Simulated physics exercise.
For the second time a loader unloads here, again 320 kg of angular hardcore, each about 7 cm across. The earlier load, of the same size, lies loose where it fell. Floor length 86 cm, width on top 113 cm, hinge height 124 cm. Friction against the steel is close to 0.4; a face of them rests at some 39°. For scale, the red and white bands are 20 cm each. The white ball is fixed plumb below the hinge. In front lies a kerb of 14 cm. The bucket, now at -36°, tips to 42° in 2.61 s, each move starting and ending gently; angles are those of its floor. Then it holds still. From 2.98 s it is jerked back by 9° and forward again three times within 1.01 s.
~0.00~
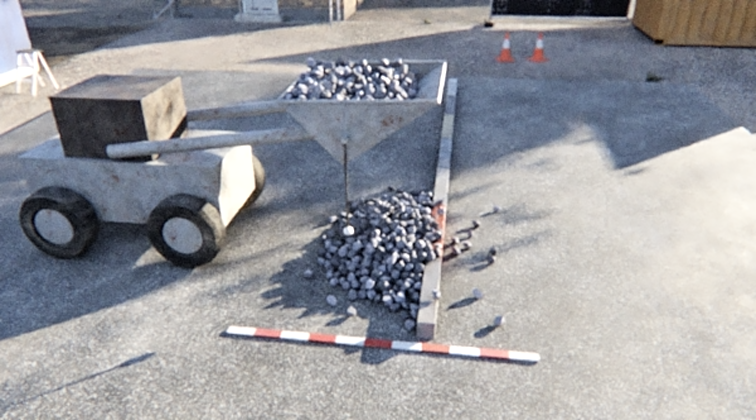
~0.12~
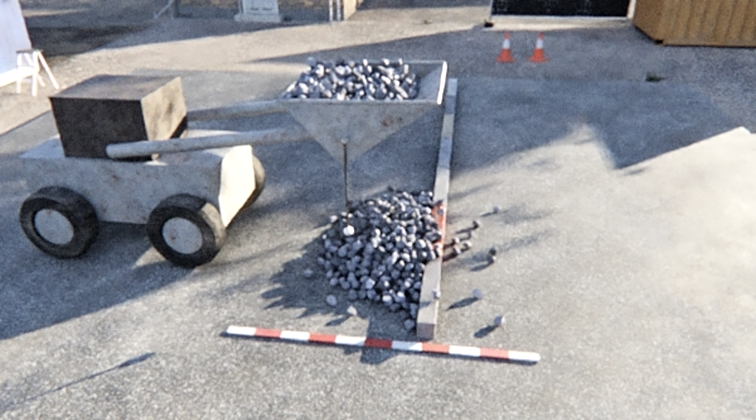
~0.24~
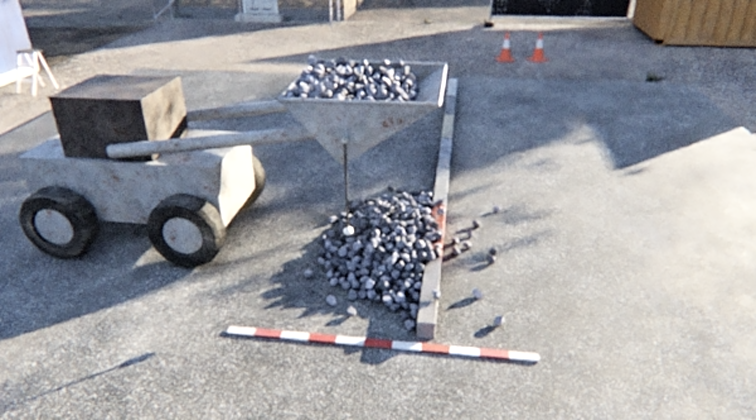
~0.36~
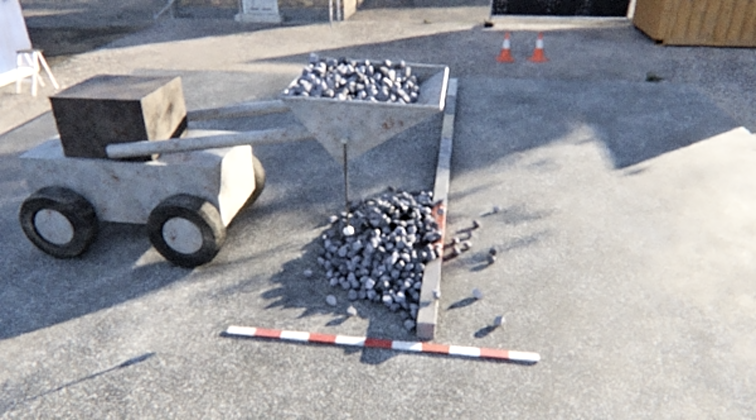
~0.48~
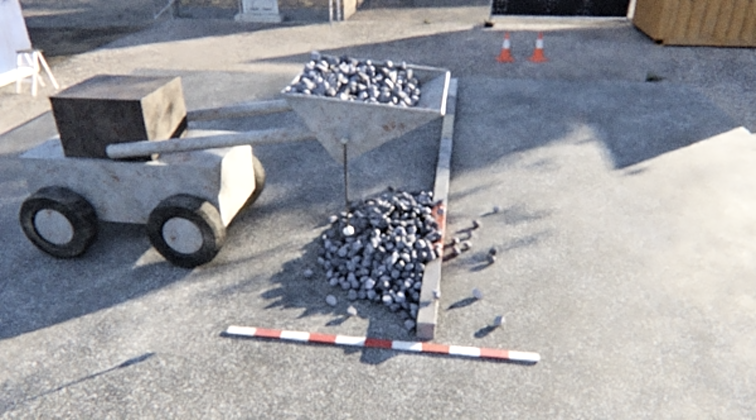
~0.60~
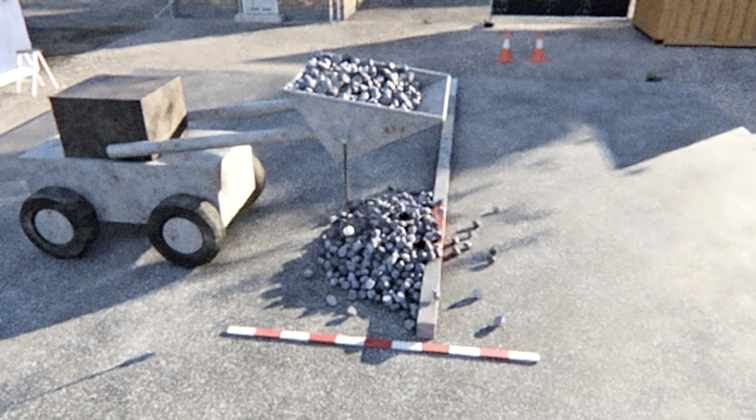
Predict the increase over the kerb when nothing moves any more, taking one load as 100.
Close to 86 parts in a hundred.
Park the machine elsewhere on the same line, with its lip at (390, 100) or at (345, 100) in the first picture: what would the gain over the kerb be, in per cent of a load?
First some 30, then 0 per cent.
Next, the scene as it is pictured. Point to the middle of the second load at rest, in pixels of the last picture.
Near (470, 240).
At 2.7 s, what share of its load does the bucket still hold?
About 10 per cent.
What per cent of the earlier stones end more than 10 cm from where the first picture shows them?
About 0 per cent.
After 2.0 s the floor is at 30°; in per cent of one load, 97 in the bucket, 101 on this side of the kerb, 2 over the kerb; the foremost stones are at (484, 251).
After 2.7 s the floor is at 42°; in per cent of one load, 10 in the bucket, 126 on this side of the kerb, 65 over the kerb; the foremost stones are at (534, 258).
After 4.4 s the floor is at 42°; in per cent of one load, 0 in the bucket, 113 on this side of the kerb, 87 over the kerb; the foremost stones are at (575, 259).
After 7.0 s the floor is at 42°; in per cent of one load, 0 in the bucket, 113 on this side of the kerb, 87 over the kerb; the foremost stones are at (575, 259). Net gain over the kerb, 86.
